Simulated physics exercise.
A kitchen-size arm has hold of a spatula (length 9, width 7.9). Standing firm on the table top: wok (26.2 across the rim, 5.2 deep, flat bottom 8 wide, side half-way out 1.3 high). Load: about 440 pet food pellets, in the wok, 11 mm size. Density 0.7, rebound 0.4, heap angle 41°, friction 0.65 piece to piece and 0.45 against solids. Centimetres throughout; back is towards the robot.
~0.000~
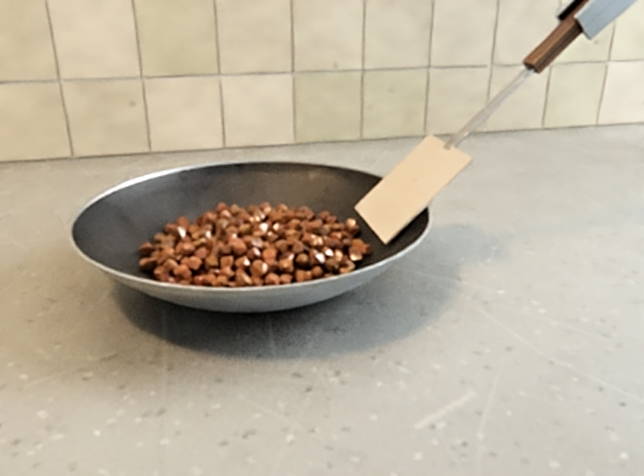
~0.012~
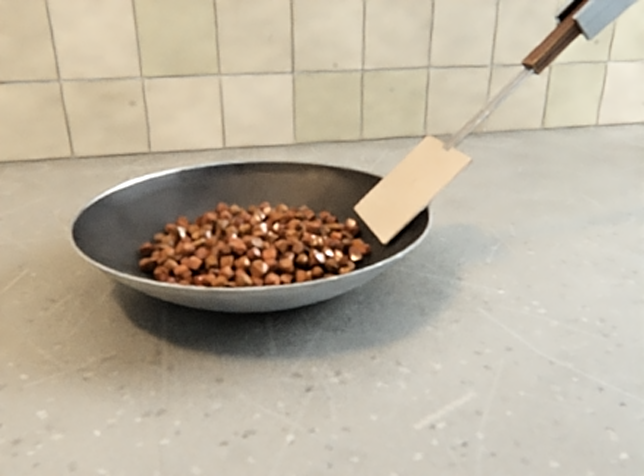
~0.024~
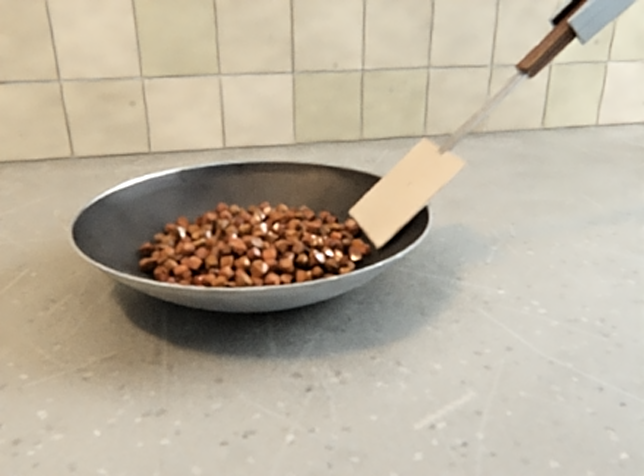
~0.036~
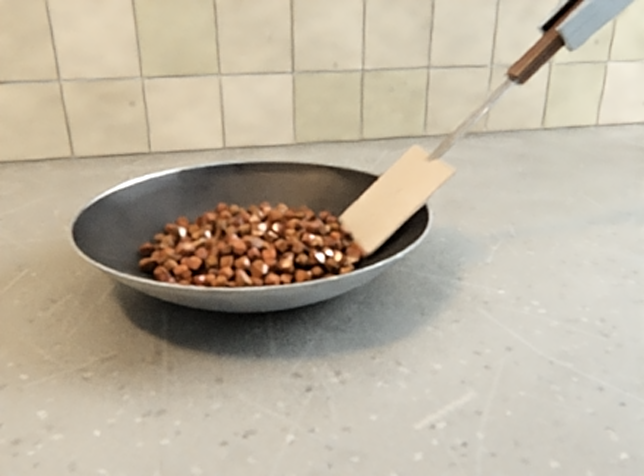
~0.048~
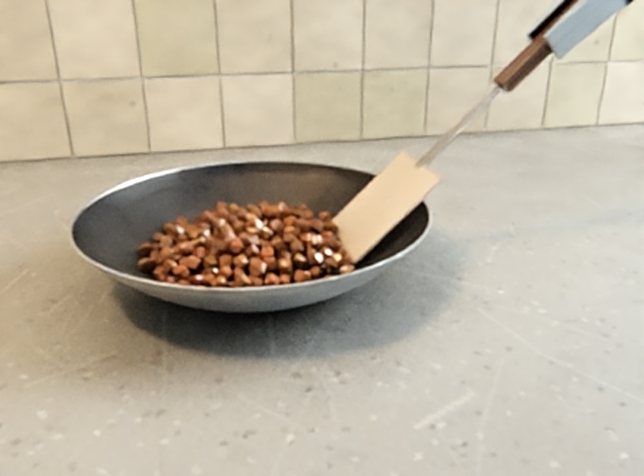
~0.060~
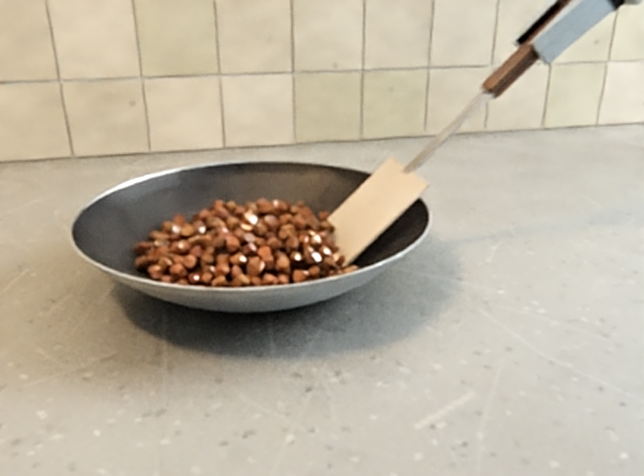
A dark wok with a pale outer side, holding a heap of glossy reddish-brown pellets, sits on a speckled grey countertop before cream and greenish wall tiles, seen from slightly above. A tan spatula with a brown and grey handle reaches in from the upper right, held by a partly visible arm. It slides a short way down and left into the pellets, nudging the heap's right side slightly leftward, while the camera stays still.
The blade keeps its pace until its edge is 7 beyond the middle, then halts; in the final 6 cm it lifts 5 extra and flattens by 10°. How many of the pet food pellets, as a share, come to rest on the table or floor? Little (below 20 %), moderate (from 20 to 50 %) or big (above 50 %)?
A little share, below 20 %, ends on the table or floor.
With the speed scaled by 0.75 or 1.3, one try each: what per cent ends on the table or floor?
Some 10 and 25 per cent.
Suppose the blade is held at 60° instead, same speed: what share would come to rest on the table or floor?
In that case some 15 per cent.
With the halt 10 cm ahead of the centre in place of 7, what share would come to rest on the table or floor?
It would be near 35 per cent.
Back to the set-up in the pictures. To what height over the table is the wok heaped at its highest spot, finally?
Roughly 6.5 cm.
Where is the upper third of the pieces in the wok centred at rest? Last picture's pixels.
At about (133, 231).
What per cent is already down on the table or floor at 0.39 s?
About 10 per cent.
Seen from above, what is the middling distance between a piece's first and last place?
About 6 cm.
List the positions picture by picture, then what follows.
Spatula top edge at (450, 146), sloping 43°; upper third of the load around (254, 239), from x 145 to 365, top at y 210; 443 in the wok, in the first frame.
Spatula top edge at (449, 147), sloping 43°; upper third of the load around (254, 239), from x 145 to 365, top at y 210, in the second frame.
Spatula top edge at (444, 150), sloping 43°; upper third of the load around (254, 239), from x 145 to 365, top at y 210, in the third frame.
Spatula top edge at (434, 157), sloping 43°; upper third of the load around (253, 239), from x 145 to 360, top at y 210, in the fourth frame.
Spatula top edge at (422, 164), sloping 43°; upper third of the load around (248, 238), from x 145 to 350, top at y 205, in the fifth frame.
Spatula top edge at (409, 170), sloping 43°; upper third of the load around (247, 236), from x 140 to 355, top at y 205; 443 in the wok, in the sixth frame.
After 0.11 s, sloping 43°, highest piece 5 above the table; 443 in the wok.
After 0.16 s, sloping 40°, highest piece 7 above the table; 443 in the wok.
After 0.39 s, sloping 33°, highest piece 8 above the table; 382 in the wok, 39 on the table or floor, 22 on the blade or in flight.
After 1.44 s, sloping 33°, highest piece 6 above the table; 382 in the wok, 61 on the table or floor.
At rest, 382 in the wok, 61 on the table or floor. That is 14 % on the table or floor.
